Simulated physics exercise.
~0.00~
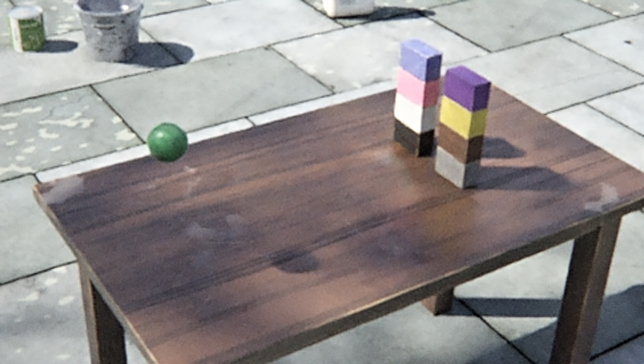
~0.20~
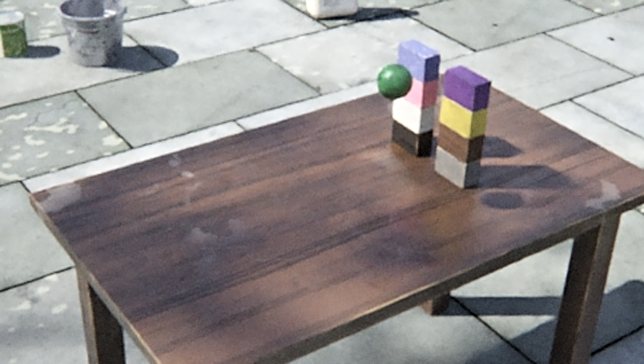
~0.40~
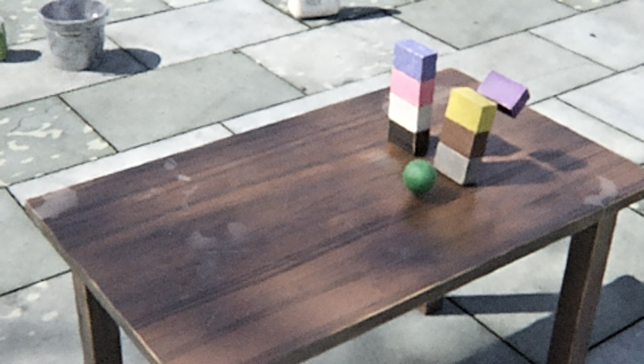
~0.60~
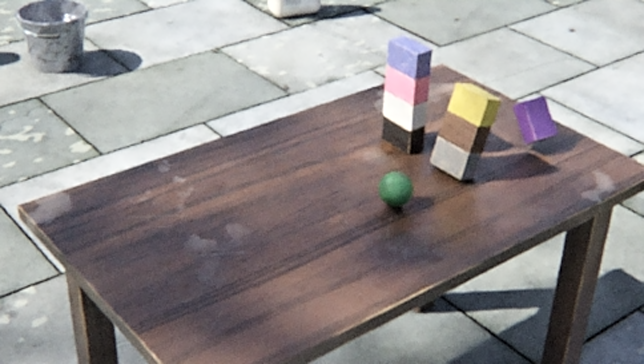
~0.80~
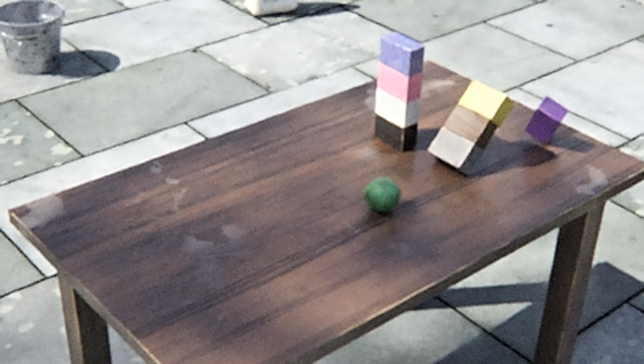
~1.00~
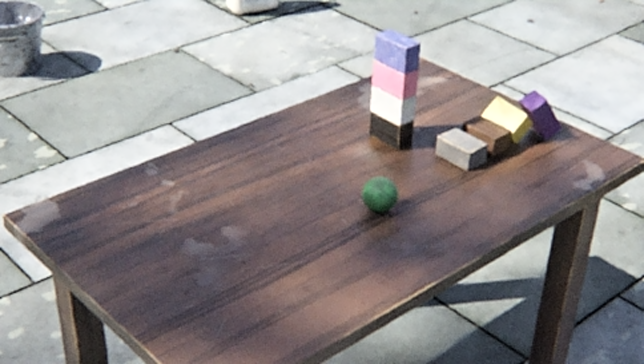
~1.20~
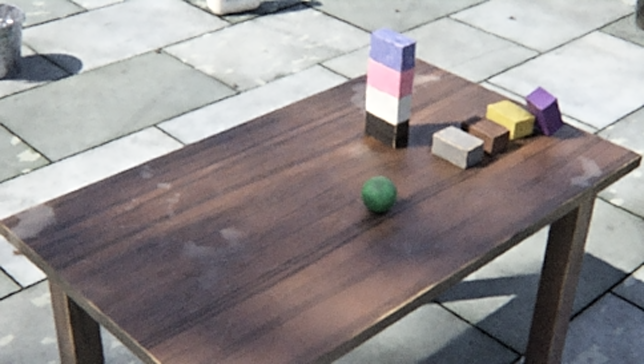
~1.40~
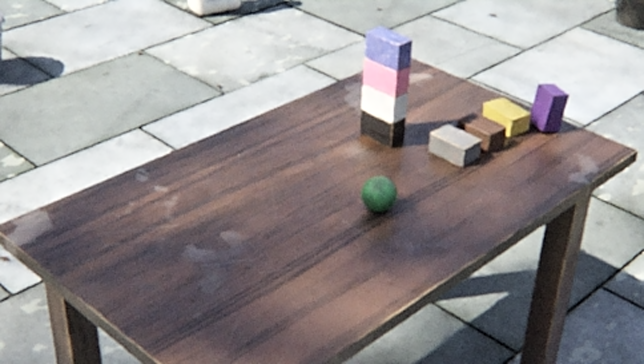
On a wooden table set on stone paving, a green ball flew in from the left and struck one of two block stacks, toppling its purple, yellow, brown and grey blocks to the right, while the ball came to rest nearby and the other stack stayed standing.
